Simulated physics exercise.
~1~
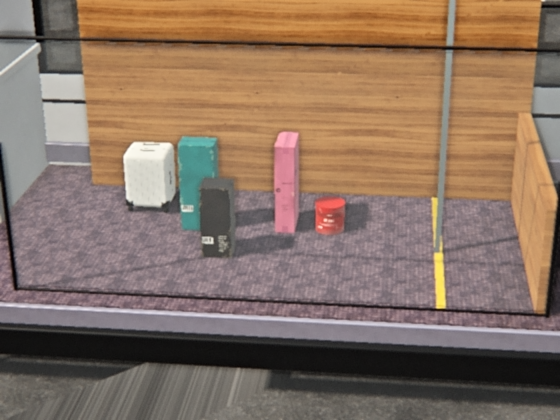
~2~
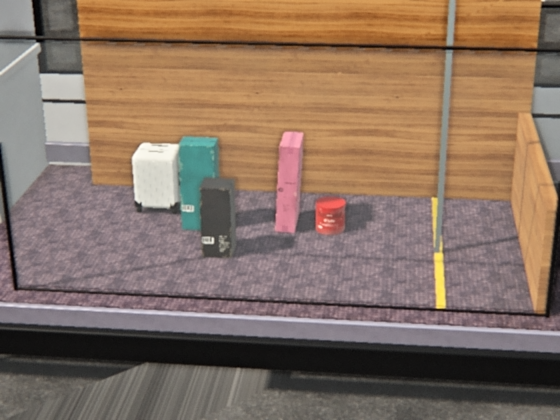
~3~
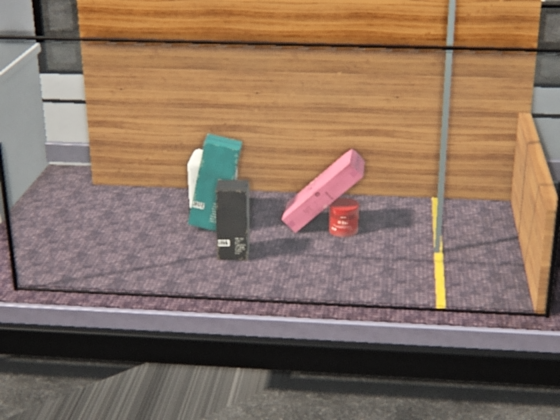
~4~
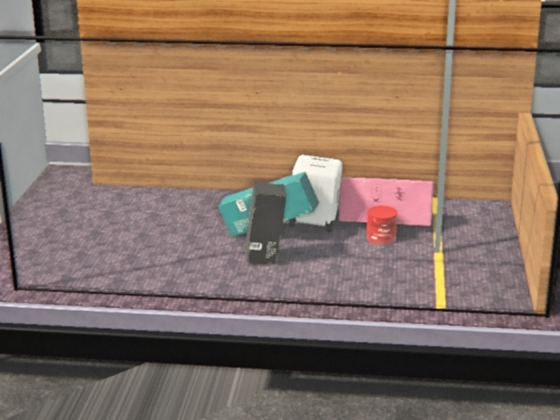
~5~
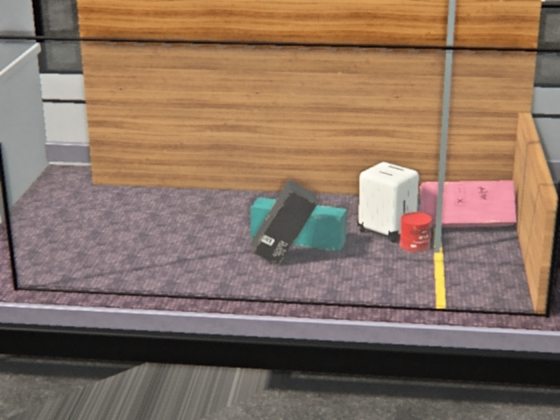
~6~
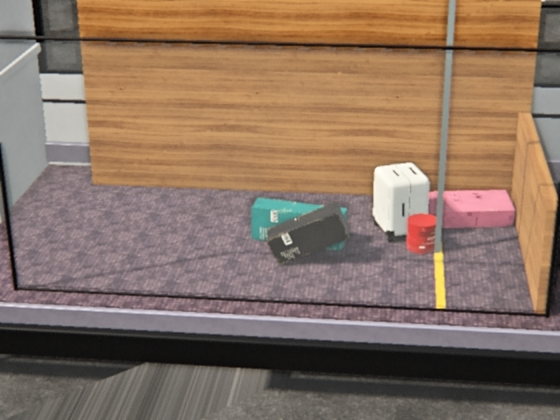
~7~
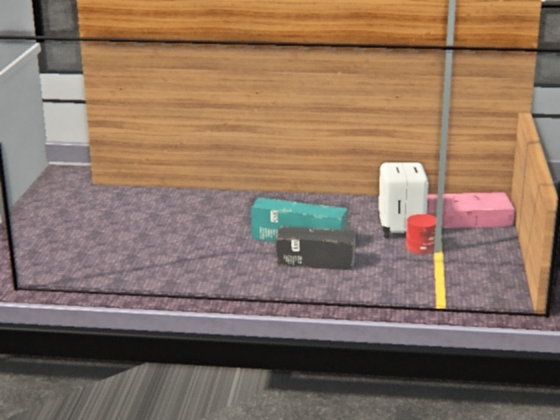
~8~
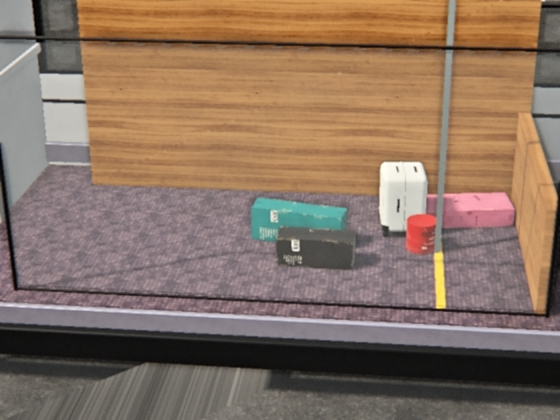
In a carpeted bay with a wooden back wall, a pole and a yellow floor line, a white wheeled case, a red bucket and teal, black and pink tall boxes stand upright. The case edges right, then everything shifts that way as the pink and teal boxes tip. The pink box lands on its side and slides across the line, while the case rolls past the toppled teal box. The bucket slides right, and the black box leans and falls last. All settle, with only the pink box beyond the line and the case and bucket just short.
